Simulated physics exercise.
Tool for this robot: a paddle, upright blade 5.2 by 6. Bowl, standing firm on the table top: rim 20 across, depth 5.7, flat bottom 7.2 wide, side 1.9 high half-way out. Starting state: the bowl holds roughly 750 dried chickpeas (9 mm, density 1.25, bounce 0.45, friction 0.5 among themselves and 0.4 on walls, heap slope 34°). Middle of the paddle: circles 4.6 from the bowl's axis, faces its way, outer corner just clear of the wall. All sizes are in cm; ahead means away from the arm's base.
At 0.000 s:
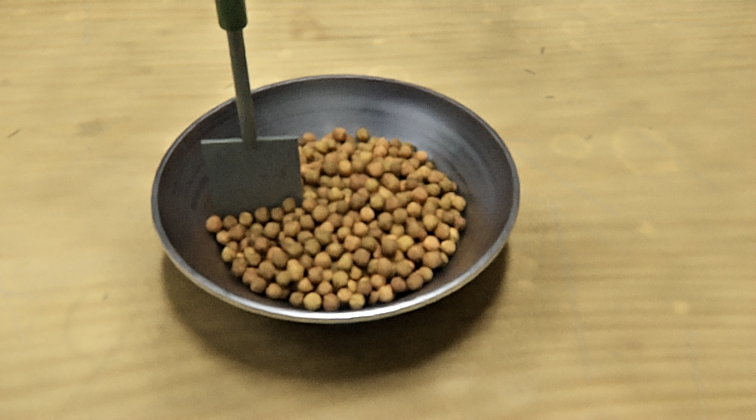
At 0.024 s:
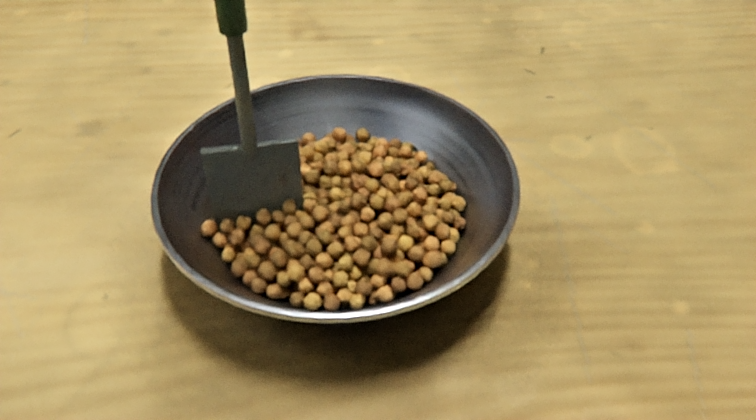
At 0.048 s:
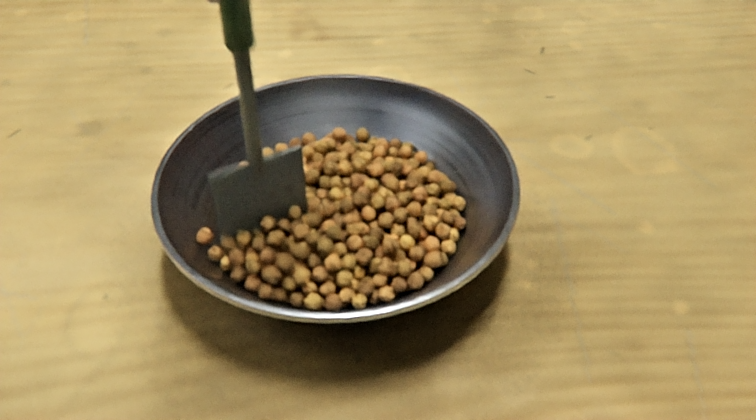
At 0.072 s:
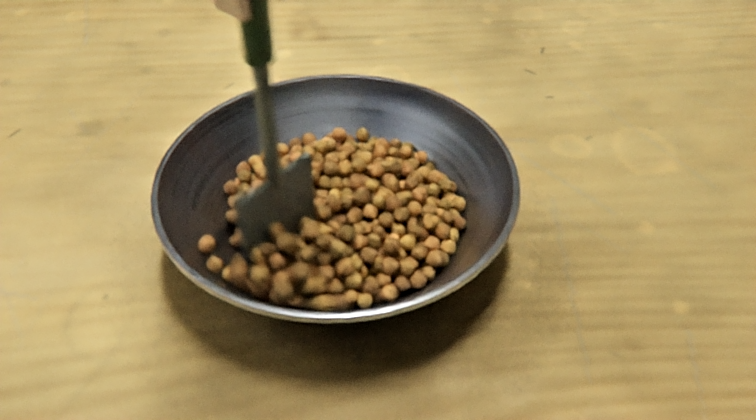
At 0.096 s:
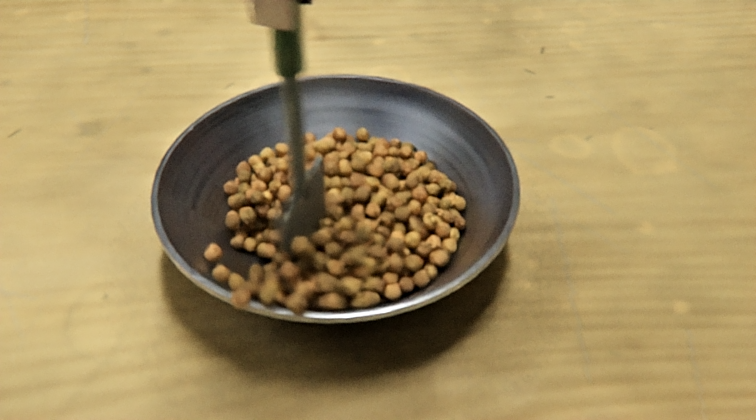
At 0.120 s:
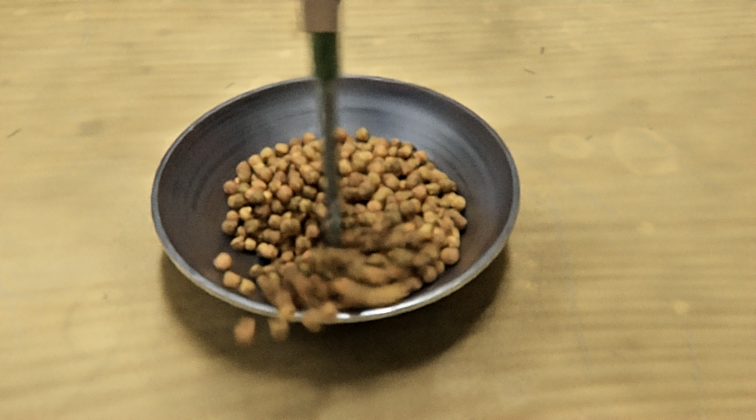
On a wooden table, a flat paddle with a green handle swept through a dark bowl of dried chickpeas, turning as it moved right, and pushed some up over the near rim.
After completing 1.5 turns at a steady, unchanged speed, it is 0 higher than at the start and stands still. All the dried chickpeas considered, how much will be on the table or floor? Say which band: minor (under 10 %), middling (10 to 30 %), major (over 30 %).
Band: Major.
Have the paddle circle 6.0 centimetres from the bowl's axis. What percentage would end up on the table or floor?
Around 5 in a hundred, in that case.
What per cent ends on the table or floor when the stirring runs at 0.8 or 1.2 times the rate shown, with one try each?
About 30 and 50 per cent.
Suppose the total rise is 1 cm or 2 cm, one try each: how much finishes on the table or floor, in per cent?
About 30 and 20 per cent.
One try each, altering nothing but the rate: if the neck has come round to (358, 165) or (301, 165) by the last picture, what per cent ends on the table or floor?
So, roughly 50 percent the first time and 30 percent the second.
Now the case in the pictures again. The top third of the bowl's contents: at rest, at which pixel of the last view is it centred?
Near (376, 192).
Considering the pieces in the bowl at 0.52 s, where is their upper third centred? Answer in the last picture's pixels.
Top-third centre at approx. (326, 268).
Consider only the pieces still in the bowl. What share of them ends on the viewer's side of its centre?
I'd say around 45 per cent.
After 0.32 s, 261° round, highest piece 9 above the table; 612 in the bowl, 56 on the table or floor, 81 in flight or on the tool.
After 0.52 s, 75° round, highest piece 10 above the table; 493 in the bowl, 212 on the table or floor, 44 in flight or on the tool.
After 0.82 s, 180° round, highest piece 5 above the table; 443 in the bowl, 306 on the table or floor.
After 1.52 s, 180° round, highest piece 5 above the table; 443 in the bowl, 306 on the table or floor.
At rest, 443 in the bowl, 306 on the table or floor. That is 41 % on the table or floor.
